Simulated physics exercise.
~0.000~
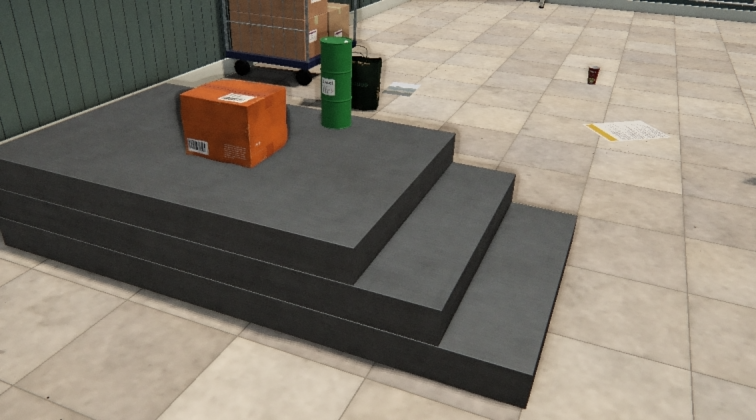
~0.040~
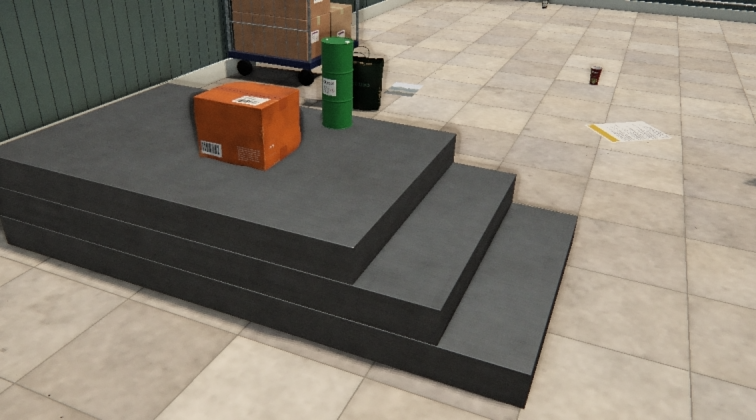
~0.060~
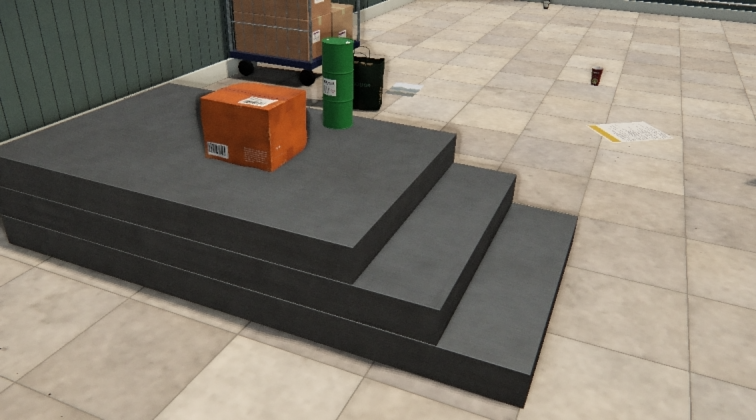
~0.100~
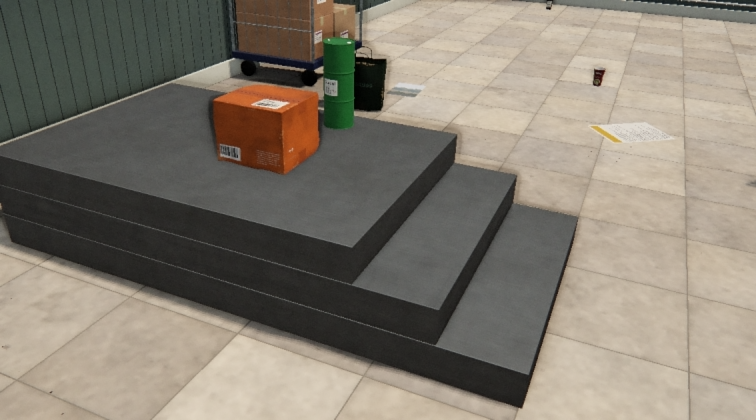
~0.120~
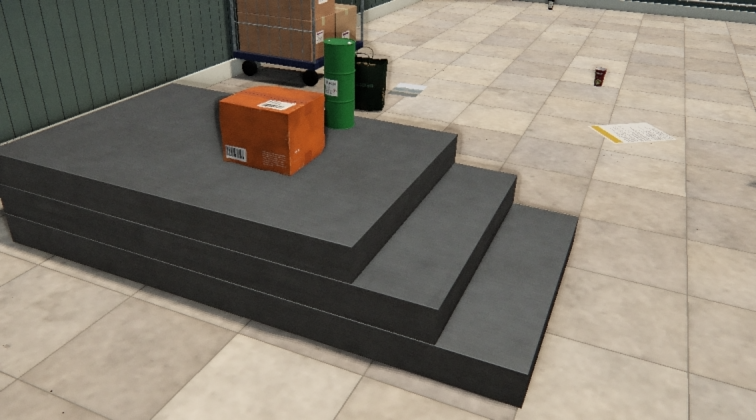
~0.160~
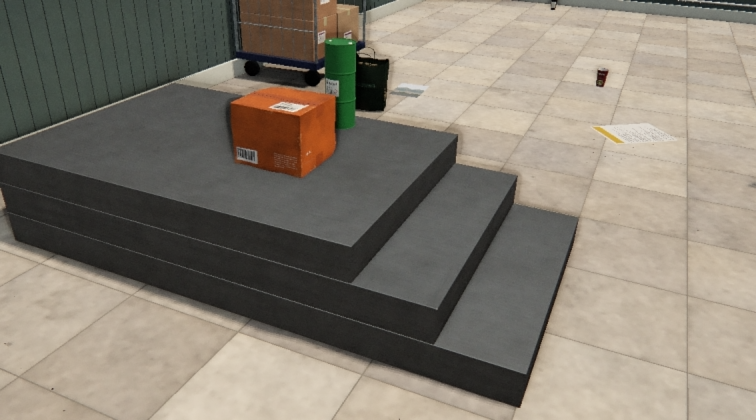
At the start, an orange parcel sits on the top of a dark landing with steps, to the left of an upright green canister. The parcel then slides a short way to the right and slightly nearer, with nobody in view, until it partly overlaps the canister, which stays in place behind it.
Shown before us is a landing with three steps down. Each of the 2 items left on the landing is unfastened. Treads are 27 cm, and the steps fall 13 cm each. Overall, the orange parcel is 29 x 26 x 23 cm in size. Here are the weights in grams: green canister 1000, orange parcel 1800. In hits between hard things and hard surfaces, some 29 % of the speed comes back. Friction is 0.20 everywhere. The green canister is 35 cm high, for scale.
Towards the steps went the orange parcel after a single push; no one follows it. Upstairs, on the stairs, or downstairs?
Upstairs.
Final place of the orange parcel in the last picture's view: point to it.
It finishes at roughly (357, 144).
By 0.26 s, 40 cm of landing left; orange parcel near (308, 134).
By 0.46 s, 26 cm of landing left; orange parcel near (342, 141).
When it is over (1.0 s), 20 cm of landing left; green canister within 12 cm of the start. End places, in pixels of the last picture, orange parcel near (357, 144).
